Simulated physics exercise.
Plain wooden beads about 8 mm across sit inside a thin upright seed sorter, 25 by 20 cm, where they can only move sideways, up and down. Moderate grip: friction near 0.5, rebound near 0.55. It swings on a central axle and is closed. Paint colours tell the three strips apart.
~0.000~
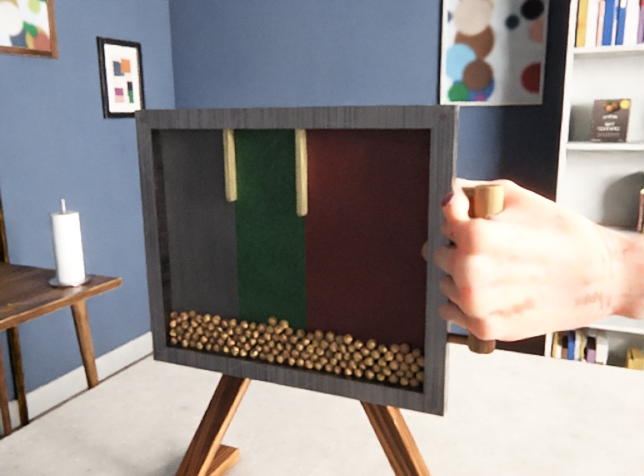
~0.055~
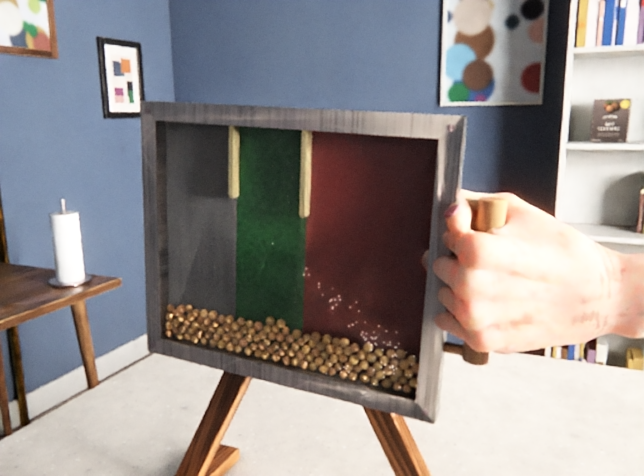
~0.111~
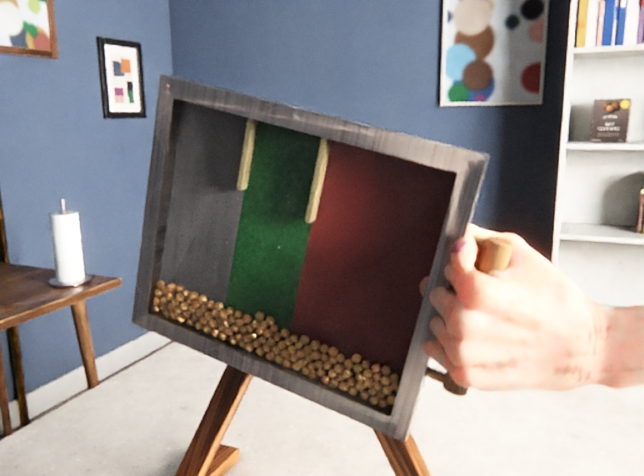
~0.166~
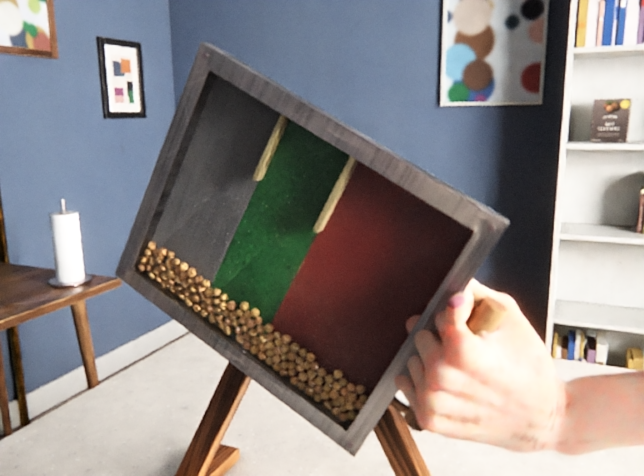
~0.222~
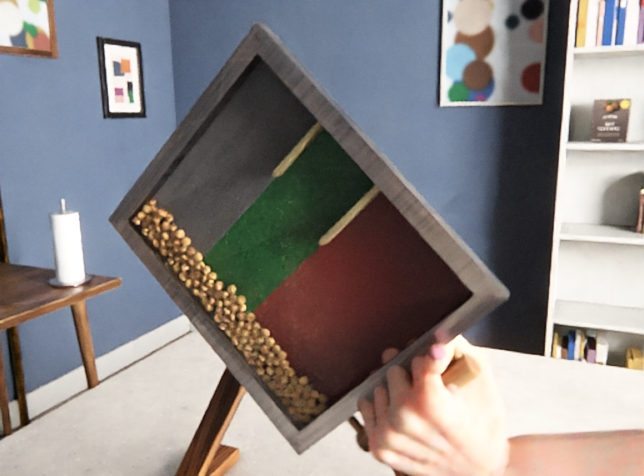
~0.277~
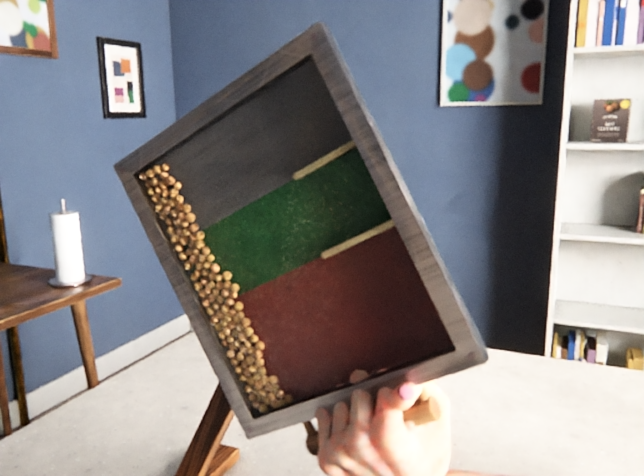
We see a hand grip the right side of a framed box with grey, green and red strips and turn it steadily clockwise on its wooden stand, while the small round beads stay massed along its tilting bottom edge.
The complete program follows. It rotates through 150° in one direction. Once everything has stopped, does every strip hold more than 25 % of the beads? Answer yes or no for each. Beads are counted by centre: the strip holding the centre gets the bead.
Red - yes, green - no, grey - no.
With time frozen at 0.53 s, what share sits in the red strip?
Roughly 90 per cent.
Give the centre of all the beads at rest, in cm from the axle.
The middle sits around 5 cm left of it and 9 cm below it.
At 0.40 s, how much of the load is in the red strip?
Roughly 65 per cent.
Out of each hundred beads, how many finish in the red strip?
Share at rest: Approx. 95 %.
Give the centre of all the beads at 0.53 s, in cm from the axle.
Some 6 cm left and 6 cm below.
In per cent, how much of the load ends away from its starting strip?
Around 55 per cent, give or take.
After 0.40 s, it stands 99° clockwise; the beads' middle is 8 cm left of and 3 cm below the centre; red 65 %, green 25 %, grey 10 %.
After 0.53 s, it stands 137° clockwise; the beads' middle is 6 cm left of and 6 cm below the centre; red 90 %, green 10 %.
After 0.64 s, it stands 150° clockwise; the beads' middle is 5 cm left of and 8 cm below the centre; red 95 %, green 5 %.
Settled by 1.3 s, it stands 150° clockwise; red 95 %, green 5 %, grey 0 %.
